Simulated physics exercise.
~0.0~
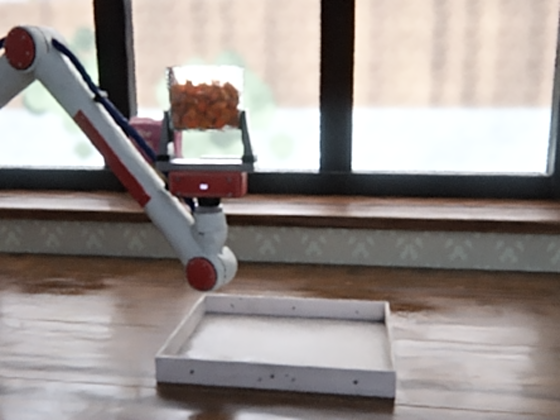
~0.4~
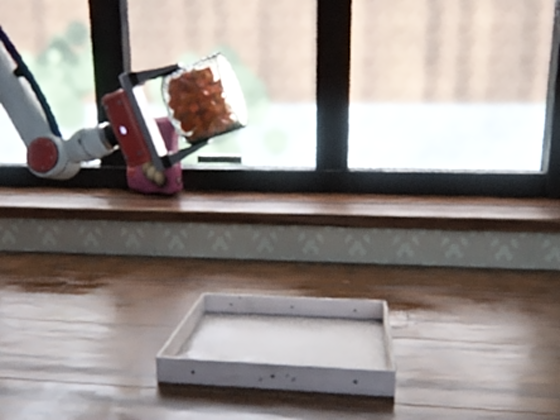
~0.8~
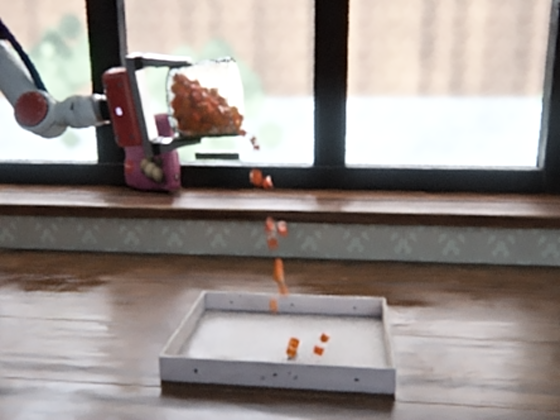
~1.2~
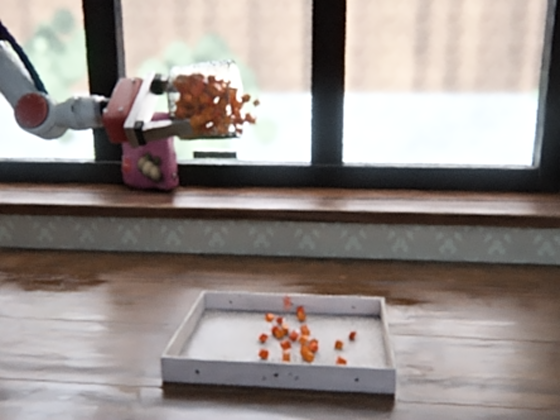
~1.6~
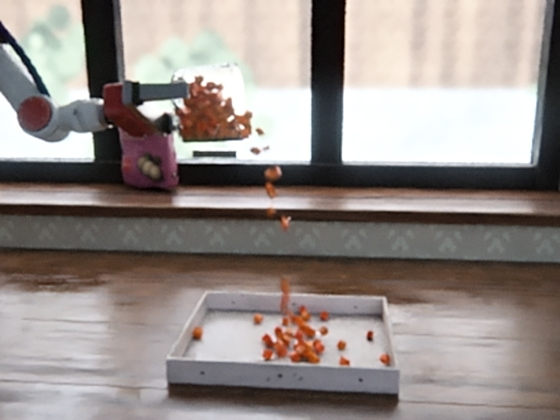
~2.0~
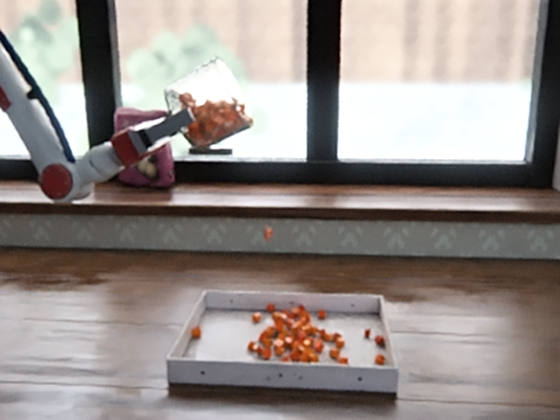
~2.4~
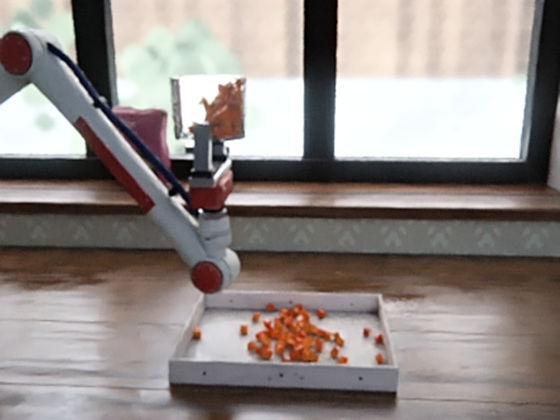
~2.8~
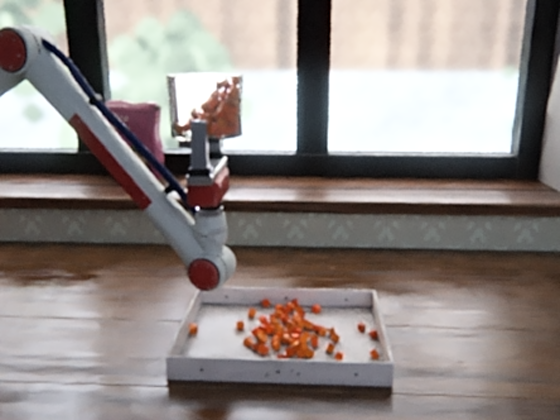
A robot arm lifted a clear cup of orange vegetable dice to the left, tipped it on its side and spilled pieces into a white tray below, then turned it upright again, leaving a scattered pile in the tray and the rest in the cup.
